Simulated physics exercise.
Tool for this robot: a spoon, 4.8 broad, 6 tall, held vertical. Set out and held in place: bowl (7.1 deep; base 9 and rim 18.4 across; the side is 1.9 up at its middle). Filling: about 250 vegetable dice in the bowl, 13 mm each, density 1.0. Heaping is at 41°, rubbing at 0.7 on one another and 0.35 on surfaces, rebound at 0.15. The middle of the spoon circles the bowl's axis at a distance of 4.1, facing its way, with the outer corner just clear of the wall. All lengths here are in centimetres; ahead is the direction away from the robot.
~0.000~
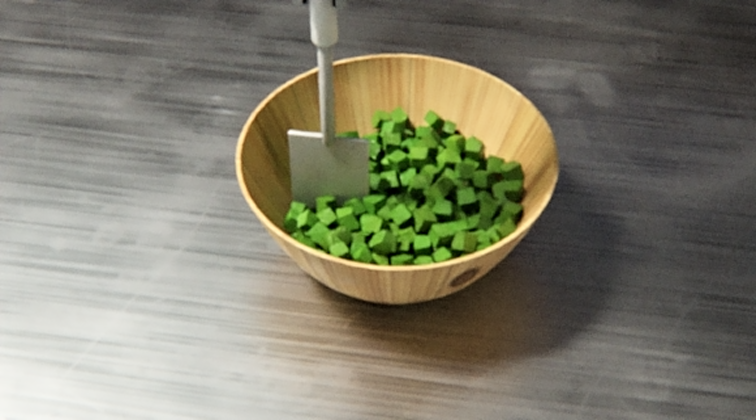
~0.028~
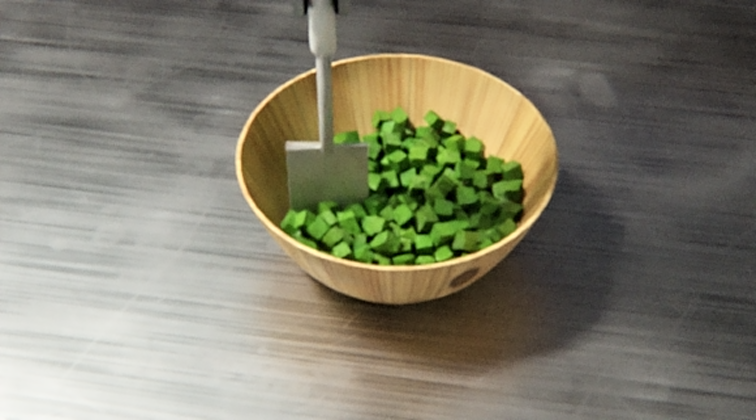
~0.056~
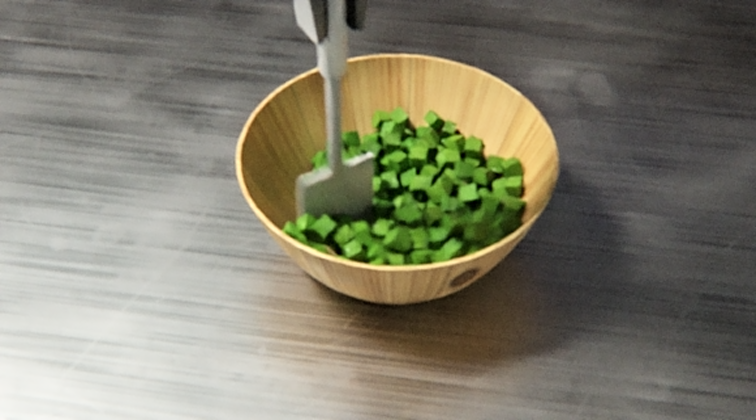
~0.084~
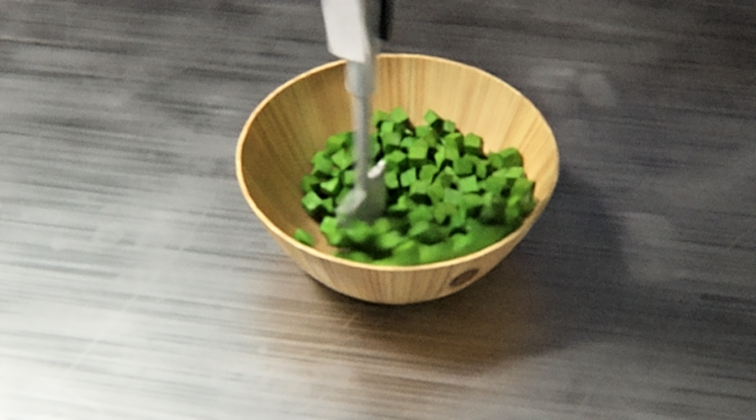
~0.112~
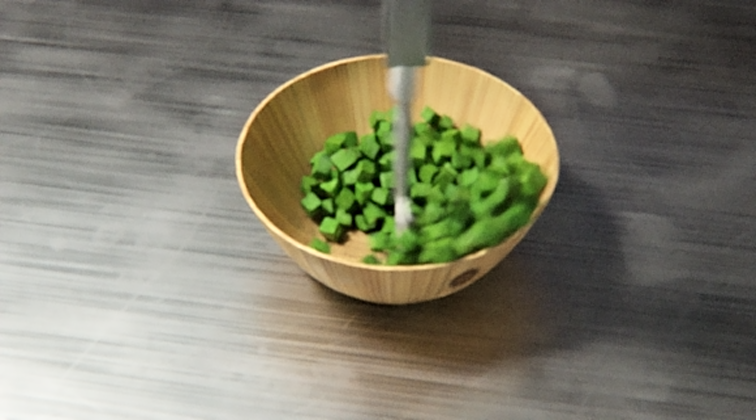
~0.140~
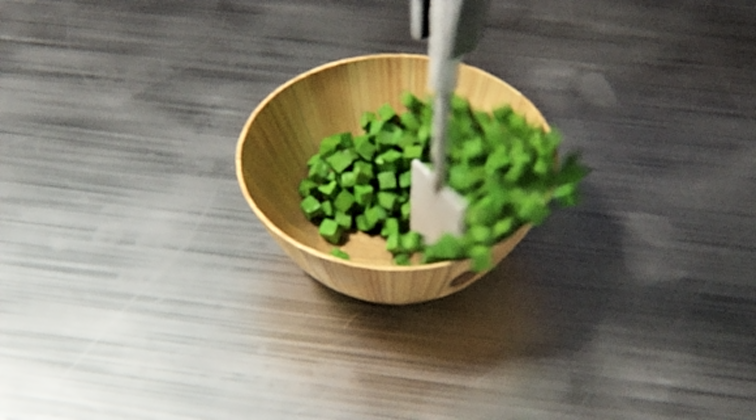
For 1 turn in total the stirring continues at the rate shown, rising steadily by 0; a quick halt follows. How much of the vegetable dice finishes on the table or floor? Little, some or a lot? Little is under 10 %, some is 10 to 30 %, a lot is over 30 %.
A lot.
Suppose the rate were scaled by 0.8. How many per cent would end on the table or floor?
Some 35 in a hundred.
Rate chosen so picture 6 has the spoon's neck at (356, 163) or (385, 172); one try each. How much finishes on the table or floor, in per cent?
So, roughly 15 percent the first time and 25 percent the second.
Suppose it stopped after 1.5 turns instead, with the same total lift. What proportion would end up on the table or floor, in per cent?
Roughly 55 per cent would end up there.
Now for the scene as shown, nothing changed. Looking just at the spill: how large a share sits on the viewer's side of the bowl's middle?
Around 40 percent of it.
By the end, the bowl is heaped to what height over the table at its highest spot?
Roughly 6.0 centimetres.
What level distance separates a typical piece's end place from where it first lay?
Reading: Around 12 cm.
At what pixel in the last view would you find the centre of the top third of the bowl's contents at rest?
The centre sits around (396, 261) in the last picture.
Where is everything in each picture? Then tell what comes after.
The first frame shows spoon neck at (328, 117), 0° round; upper third of the load around (419, 197), from x 295 to 515, top at y 120; 248 in the bowl.
The second frame shows spoon neck at (326, 125), 11° round; upper third of the load around (411, 209), from x 290 to 515, top at y 120.
The third frame shows spoon neck at (336, 148), 40° round; upper third of the load around (418, 224), from x 290 to 515, top at y 120.
The fourth frame shows spoon neck at (364, 166), 71° round; upper third of the load around (437, 228), from x 300 to 525, top at y 115.
The fifth frame shows spoon neck at (403, 172), 103° round; upper third of the load around (463, 217), from x 310 to 535, top at y 115; 246 in the bowl, 2 in flight or on the tool.
The sixth frame shows spoon neck at (440, 164), 134° round; upper third of the load around (497, 186), from x 310 to 575, top at y 100; 241 in the bowl, 7 in flight or on the tool.
After 0.21 s, 215° round, highest piece 12 above the table; 205 in the bowl, 43 in flight or on the tool.
After 0.29 s, 297° round, highest piece 13 above the table; 171 in the bowl, 7 on the table or floor, 70 in flight or on the tool.
After 0.52 s, 0° round, highest piece 6 above the table; 138 in the bowl, 110 on the table or floor.
After 1.22 s, 0° round, highest piece 6 above the table; 138 in the bowl, 110 on the table or floor.
At rest, 138 in the bowl, 110 on the table or floor. That is 44 % on the table or floor.
